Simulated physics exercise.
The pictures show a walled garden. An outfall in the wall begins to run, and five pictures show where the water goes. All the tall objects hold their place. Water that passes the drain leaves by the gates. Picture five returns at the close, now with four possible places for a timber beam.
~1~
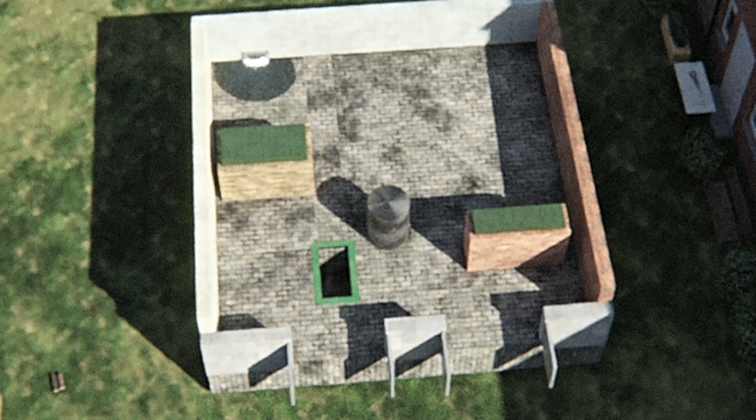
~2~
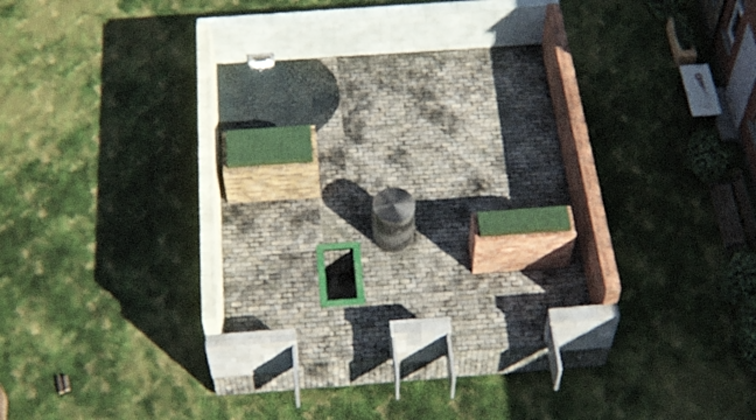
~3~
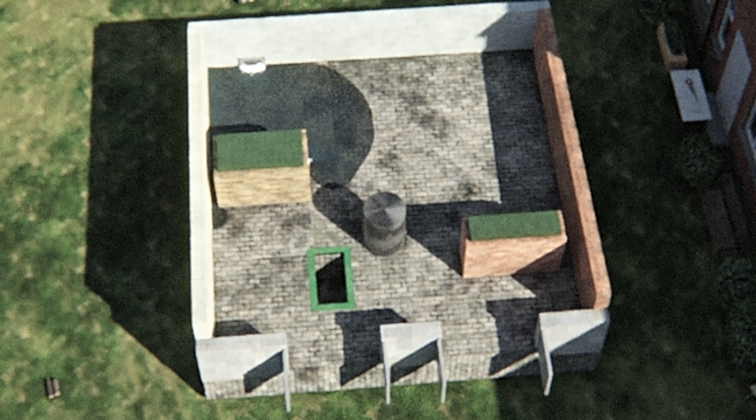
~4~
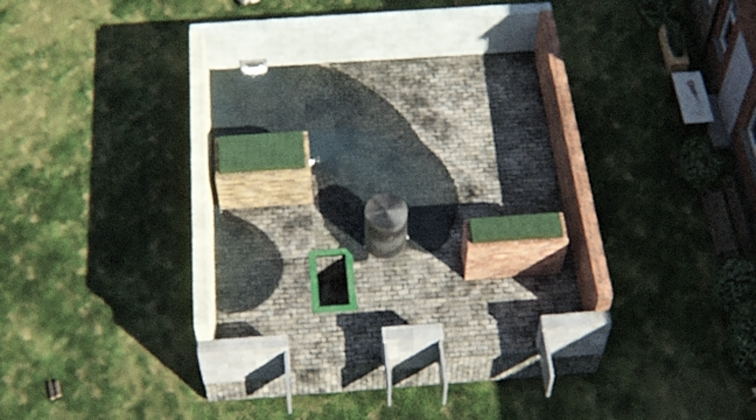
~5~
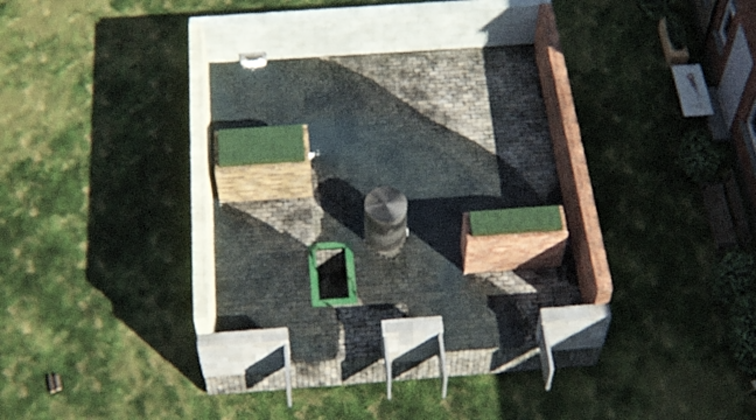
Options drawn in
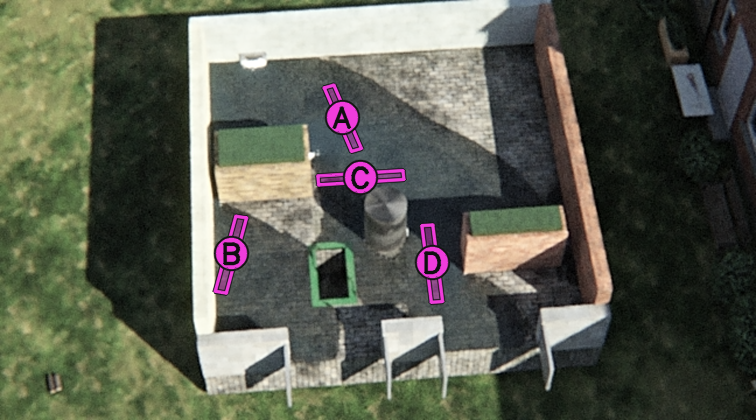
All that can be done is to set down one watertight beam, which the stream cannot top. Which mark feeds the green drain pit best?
Use spot A.
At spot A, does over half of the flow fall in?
No.
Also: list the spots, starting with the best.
The order is A, B, D, C.
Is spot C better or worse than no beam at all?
It is worse.
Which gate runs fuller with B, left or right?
The right one.
On the marked copy, A from (329, 86) to (356, 149); B from (220, 292) to (241, 217); C from (318, 180) to (403, 174); D from (436, 301) to (427, 225).
With A, about 30 % of the stream goes into the green drain pit, about 68 % out by the gates.
With B, about 18 % of the stream goes into the green drain pit, about 81 % out by the gates.
With C, about 5 % of the stream goes into the green drain pit, about 94 % out by the gates.
With D, about 9 % of the stream goes into the green drain pit, about 90 % out by the gates.
